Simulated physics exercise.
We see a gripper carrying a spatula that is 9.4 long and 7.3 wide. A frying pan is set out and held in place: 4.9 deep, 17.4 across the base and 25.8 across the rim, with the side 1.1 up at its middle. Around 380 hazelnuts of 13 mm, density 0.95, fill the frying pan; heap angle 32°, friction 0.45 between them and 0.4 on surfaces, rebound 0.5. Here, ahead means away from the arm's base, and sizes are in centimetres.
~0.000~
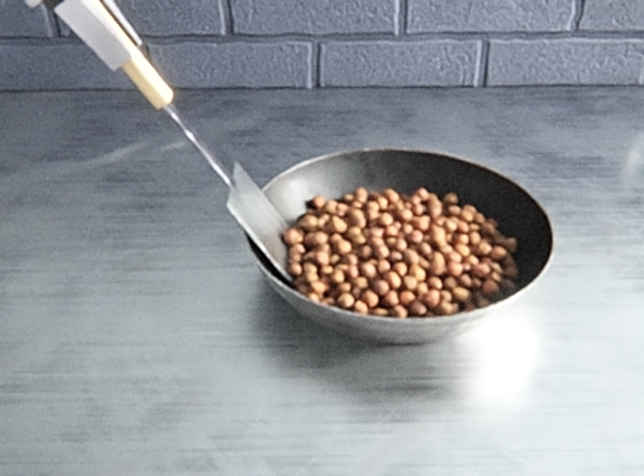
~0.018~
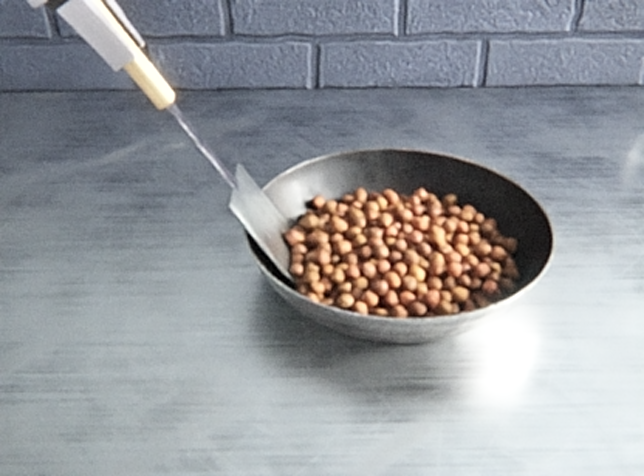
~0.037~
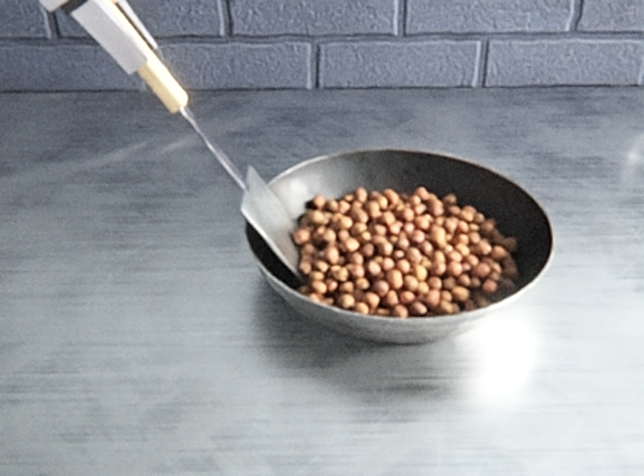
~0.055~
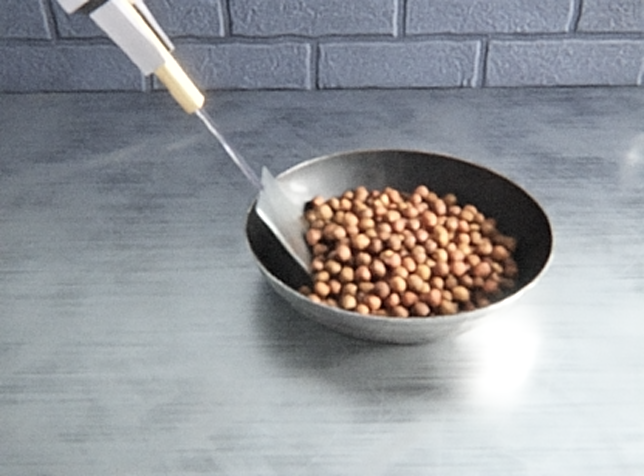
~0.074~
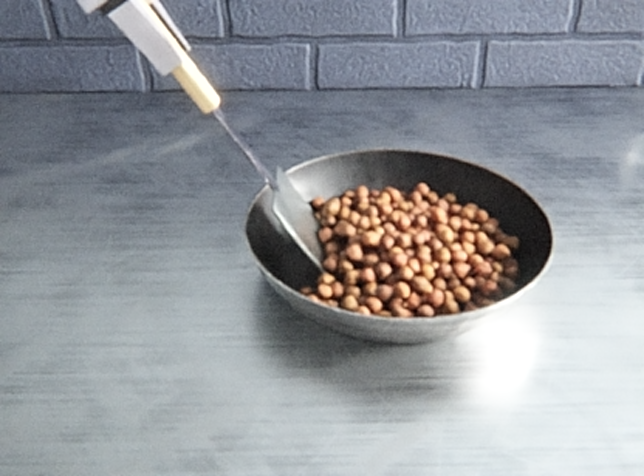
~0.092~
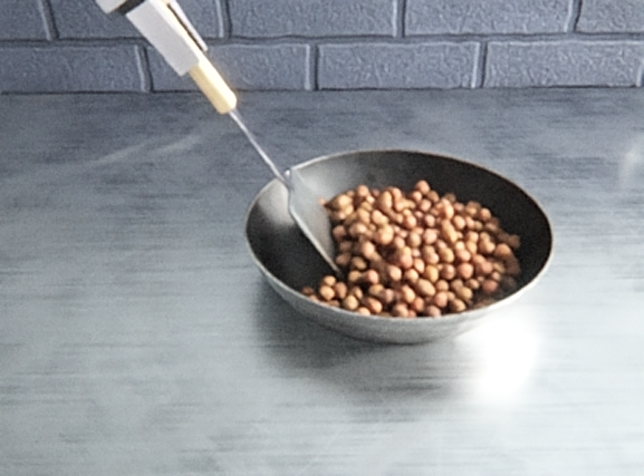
A robot arm pushes a spatula rightward through the hazelnuts in a frying pan.
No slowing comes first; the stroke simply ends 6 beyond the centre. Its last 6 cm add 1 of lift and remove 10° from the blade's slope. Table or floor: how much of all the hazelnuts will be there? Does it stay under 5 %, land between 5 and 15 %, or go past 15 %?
It stays under 5 %.
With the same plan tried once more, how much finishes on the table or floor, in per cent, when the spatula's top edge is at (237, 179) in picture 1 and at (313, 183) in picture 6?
Off the vessel, on the table or floor: Some 0 percent.
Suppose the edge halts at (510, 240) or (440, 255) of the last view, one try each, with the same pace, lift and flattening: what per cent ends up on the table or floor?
The two tries give near 25 and near 0 in a hundred.
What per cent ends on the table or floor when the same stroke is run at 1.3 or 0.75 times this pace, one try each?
Some 5 and 0 per cent.
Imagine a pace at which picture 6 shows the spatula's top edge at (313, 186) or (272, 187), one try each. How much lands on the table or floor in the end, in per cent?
Respectively, some 0 and 0 per cent.
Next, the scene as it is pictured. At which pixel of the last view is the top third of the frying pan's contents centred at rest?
The middle lies somewhere around (486, 229).
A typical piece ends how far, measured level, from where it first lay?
Roughly 3 cm.
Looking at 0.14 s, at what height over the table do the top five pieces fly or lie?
5 cm.
After 0.14 s, sloping 58°, highest piece 6 above the table; 379 in the frying pan.
After 0.19 s, sloping 53°, highest piece 6 above the table; 379 in the frying pan.
After 0.42 s, sloping 48°, highest piece 6 above the table; 377 in the frying pan, 2 on the table or floor.
After 1.47 s, sloping 48°, highest piece 6 above the table; 376 in the frying pan, 3 on the table or floor.
In the end, 376 in the frying pan, 3 on the table or floor. That is 1 % on the table or floor.
